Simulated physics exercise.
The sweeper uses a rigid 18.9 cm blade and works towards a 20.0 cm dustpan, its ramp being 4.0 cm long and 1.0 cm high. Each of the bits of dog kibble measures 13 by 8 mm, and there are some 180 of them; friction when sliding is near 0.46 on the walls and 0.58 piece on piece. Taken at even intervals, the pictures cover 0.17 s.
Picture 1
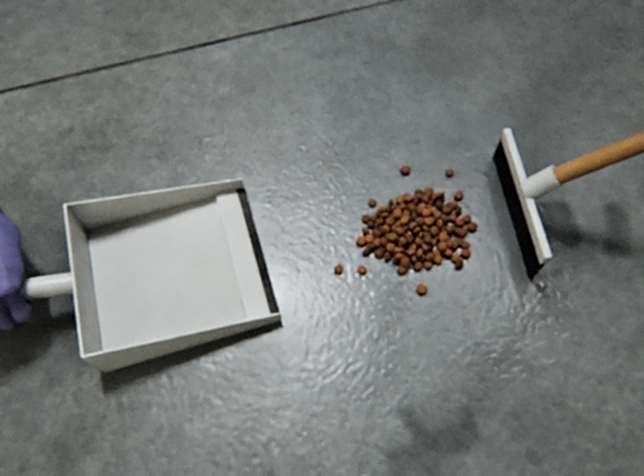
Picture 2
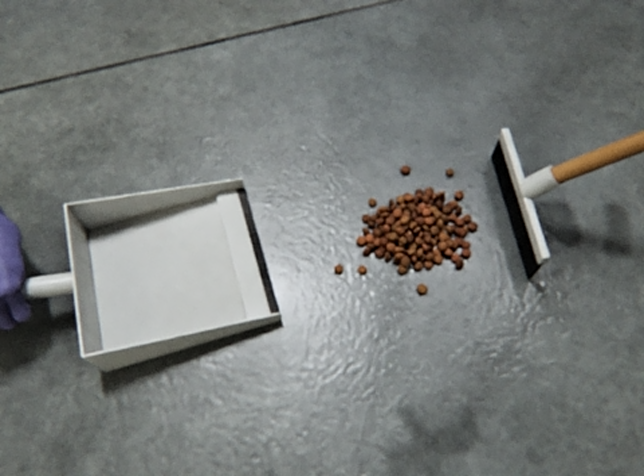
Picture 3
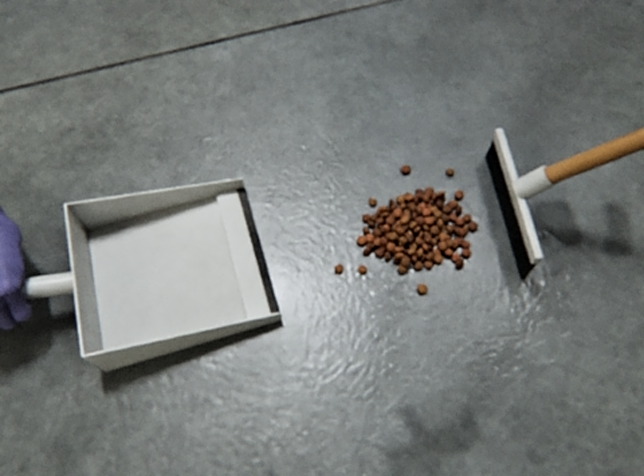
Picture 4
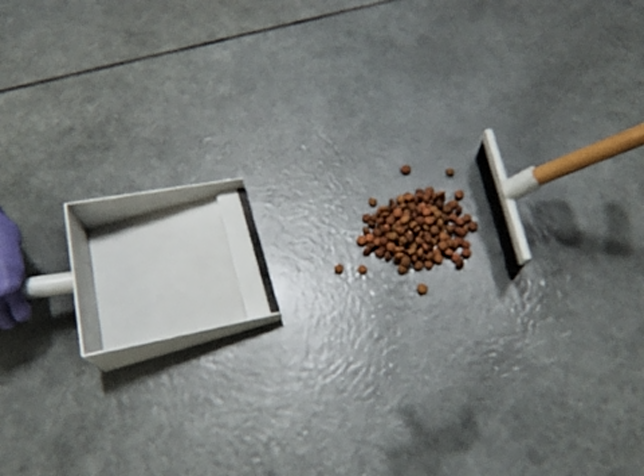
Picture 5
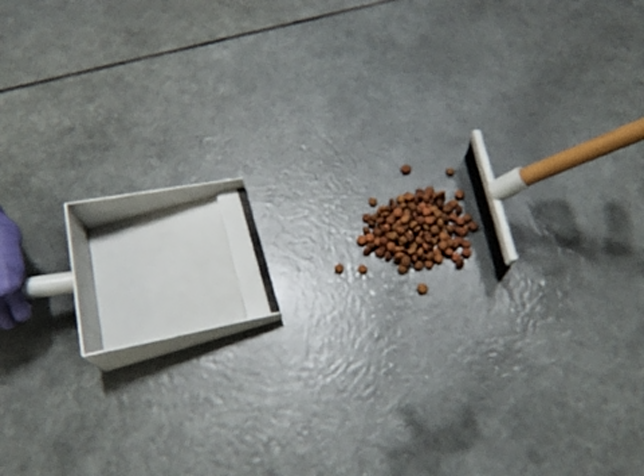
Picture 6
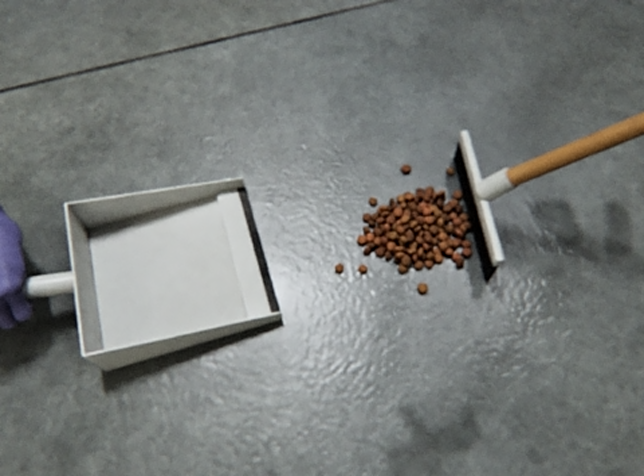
White-framed blade on a wooden handle sliding left to the edge of a brown kibble pile, gloved hand holding a dustpan still.
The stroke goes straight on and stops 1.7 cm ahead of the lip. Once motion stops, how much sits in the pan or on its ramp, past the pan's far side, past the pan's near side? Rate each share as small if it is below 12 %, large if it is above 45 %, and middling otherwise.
Pan: Middling, far side: Small, near side: Small.
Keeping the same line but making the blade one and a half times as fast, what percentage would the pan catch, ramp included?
Then about 40 per cent.
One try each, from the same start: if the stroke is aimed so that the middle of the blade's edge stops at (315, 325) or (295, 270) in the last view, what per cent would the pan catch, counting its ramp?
I'd expect about 10 percent, then about 30 percent.
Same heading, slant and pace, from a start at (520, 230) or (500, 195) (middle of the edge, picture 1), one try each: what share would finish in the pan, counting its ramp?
Roughly 35 % and 30 %.
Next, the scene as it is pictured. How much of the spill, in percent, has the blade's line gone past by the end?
I'd say close to 5 per cent.
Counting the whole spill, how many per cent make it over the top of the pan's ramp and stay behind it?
It comes to some 5 per cent.
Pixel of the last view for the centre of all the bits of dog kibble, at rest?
Near (263, 240).
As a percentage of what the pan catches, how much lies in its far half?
Estimate: Close to 40 %.
Then, 0.26 s after the last picture, middle of the blade 16 cm from the lip; 0 % over the lip, far side 0 %, near side 5 %.
Then, 0.43 s after the last picture, middle of the blade 8 cm from the lip; 0 % over the lip, far side 0 %, near side 5 %.
Then, 0.73 s after the last picture, middle of the blade 3 cm from the lip; 35 % over the lip, far side 5 %, near side 5 %.
In the end, pan 35 %, far side 5 %, near side 5 %, in front of the lip or behind the blade 55 %.
